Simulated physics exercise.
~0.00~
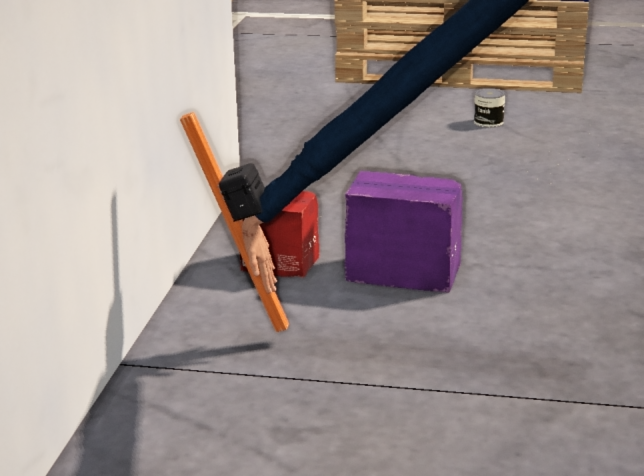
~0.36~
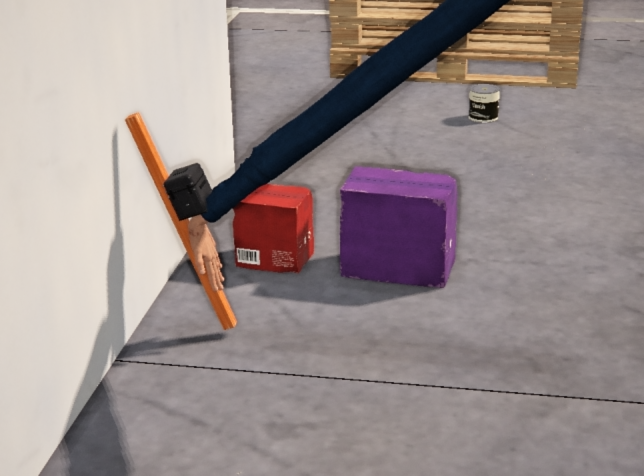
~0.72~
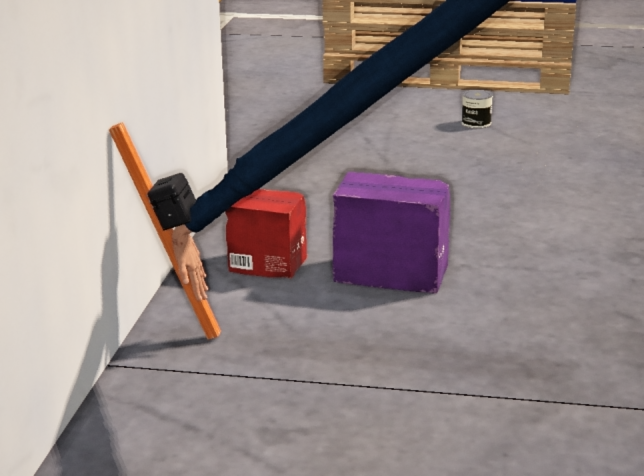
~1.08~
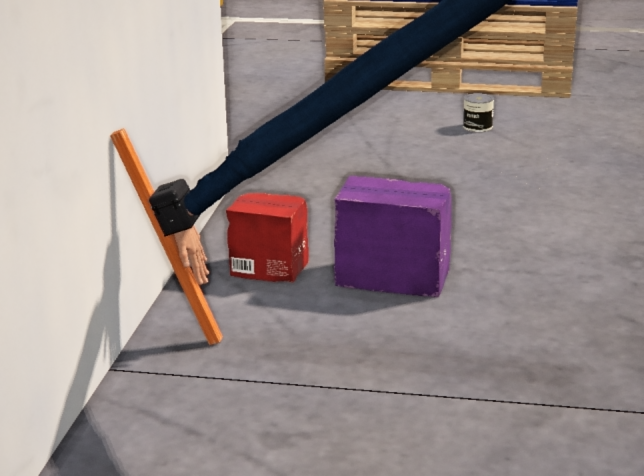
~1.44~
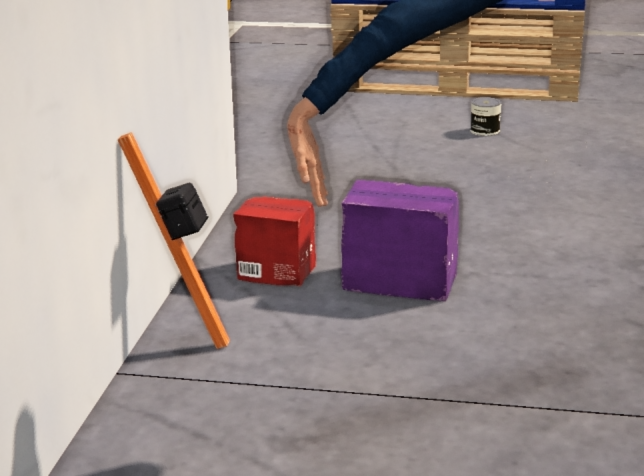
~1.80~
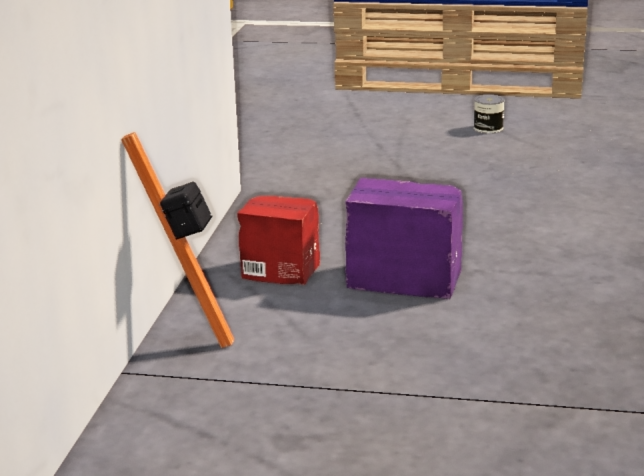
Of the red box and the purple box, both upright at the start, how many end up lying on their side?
None of them do. The red box and the purple box both stay upright on the floor.
